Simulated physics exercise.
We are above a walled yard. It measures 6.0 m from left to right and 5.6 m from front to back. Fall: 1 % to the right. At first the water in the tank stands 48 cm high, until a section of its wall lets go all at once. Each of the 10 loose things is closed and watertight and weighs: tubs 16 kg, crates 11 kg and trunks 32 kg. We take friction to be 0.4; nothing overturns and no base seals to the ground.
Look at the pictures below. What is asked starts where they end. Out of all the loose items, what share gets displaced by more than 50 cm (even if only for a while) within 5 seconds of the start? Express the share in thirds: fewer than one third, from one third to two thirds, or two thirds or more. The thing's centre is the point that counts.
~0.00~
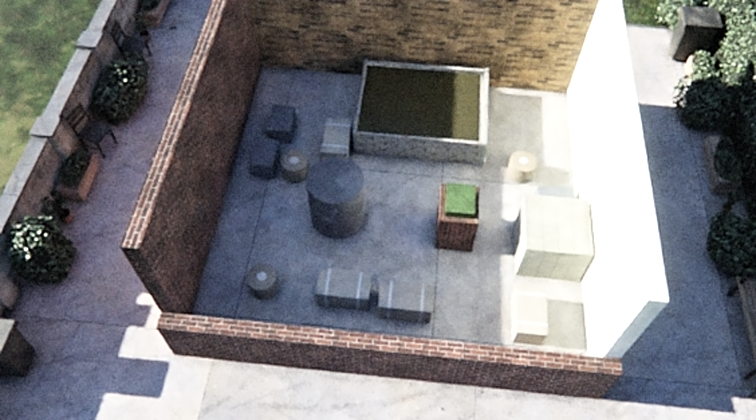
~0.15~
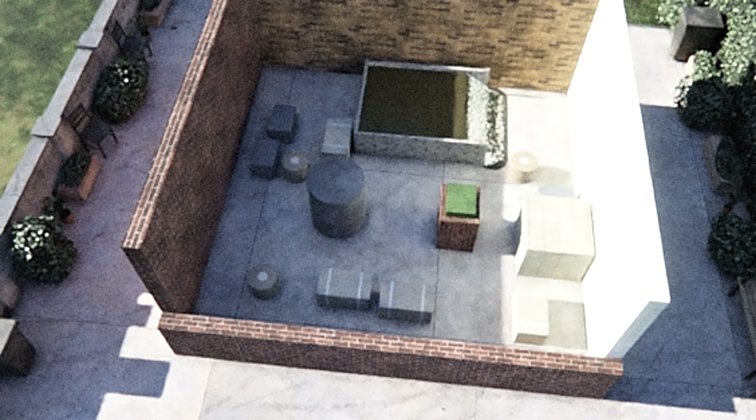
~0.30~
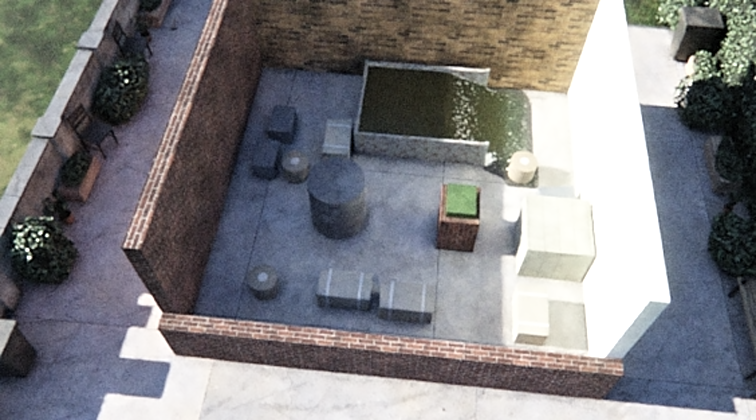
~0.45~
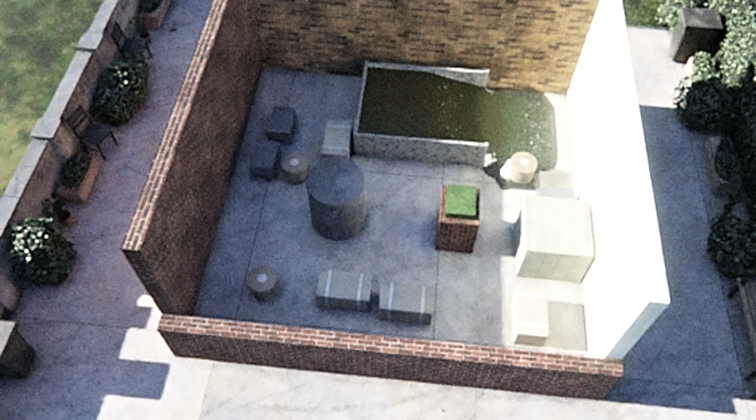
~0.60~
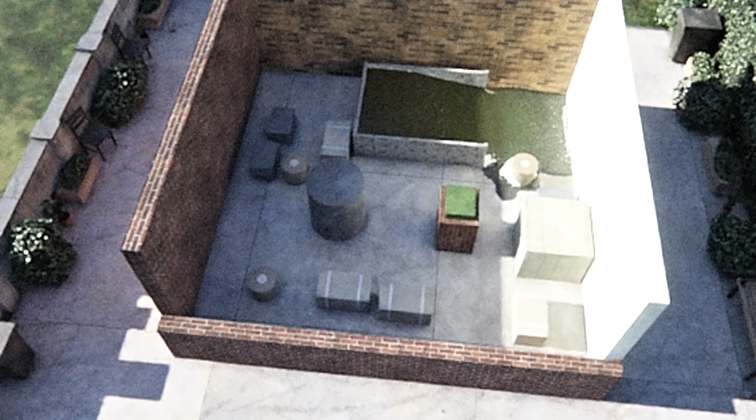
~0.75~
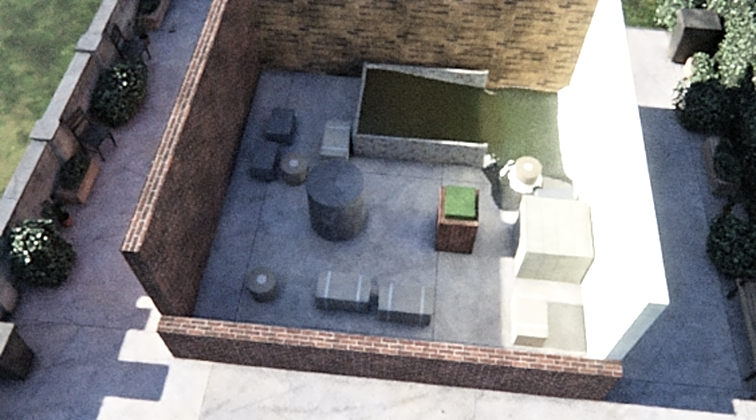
Seems to me it will not amount to a third.
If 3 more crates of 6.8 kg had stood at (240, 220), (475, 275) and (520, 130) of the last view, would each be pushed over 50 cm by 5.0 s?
First falls shy, second exceeds it, third exceeds it.
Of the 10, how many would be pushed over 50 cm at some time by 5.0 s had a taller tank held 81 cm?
Then it comes to 5.
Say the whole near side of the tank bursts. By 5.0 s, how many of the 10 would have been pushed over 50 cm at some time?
In that case the number is 5.
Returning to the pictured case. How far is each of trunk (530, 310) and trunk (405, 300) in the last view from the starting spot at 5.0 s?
The first ends 0 centimetres from its start and the second 0 centimetres.
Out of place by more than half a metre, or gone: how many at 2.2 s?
I count 0 of them.
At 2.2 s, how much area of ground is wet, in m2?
Near 9.5 m2 in all.
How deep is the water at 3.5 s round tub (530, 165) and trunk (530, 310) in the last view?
Around 8 cm and 1 cm.
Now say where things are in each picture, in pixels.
In the first frame, a tub at (523, 161), on the bottom; a tub at (294, 160) rests on the ground; water covers 3.7 m2; 0 of 10 have shifted.
In the second frame, a tub at (524, 161) rests on the ground; a tub at (295, 161) rests on the ground; 4.6 m2 under water; 0 of 10 have shifted.
In the third frame, a tub at (524, 161) rests on the ground; a tub at (295, 161), on the bottom; 5.5 m2 under water; 0 of 10 have shifted.
In the fourth frame, a tub at (524, 162) rests on the ground; a tub at (294, 162) rests on the ground; 6.4 m2 under water; 0 of 10 have shifted.
In the fifth frame, a tub at (525, 164), on the bottom, 3 cm from its start; a tub at (294, 163) rests on the ground; water covers 7.2 m2; 0 of 10 have shifted.
In the sixth frame, a tub at (528, 167), on the bottom, 12 cm from its start; a tub at (294, 163) rests on the ground; water covers 7.4 m2; 1 of 10 have shifted.
After 1.1 s 0 of 10 are over 50 cm from their spots; 0 afloat.
After 2.2 s 0 of 10 are over 50 cm from their spots; 2 afloat.
After 3.5 s 2 of 10 are over 50 cm from their spots; 1 afloat.
After 5.0 s 2 of 10 are over 50 cm from their spots, and 2 have been at some point; 1 afloat.
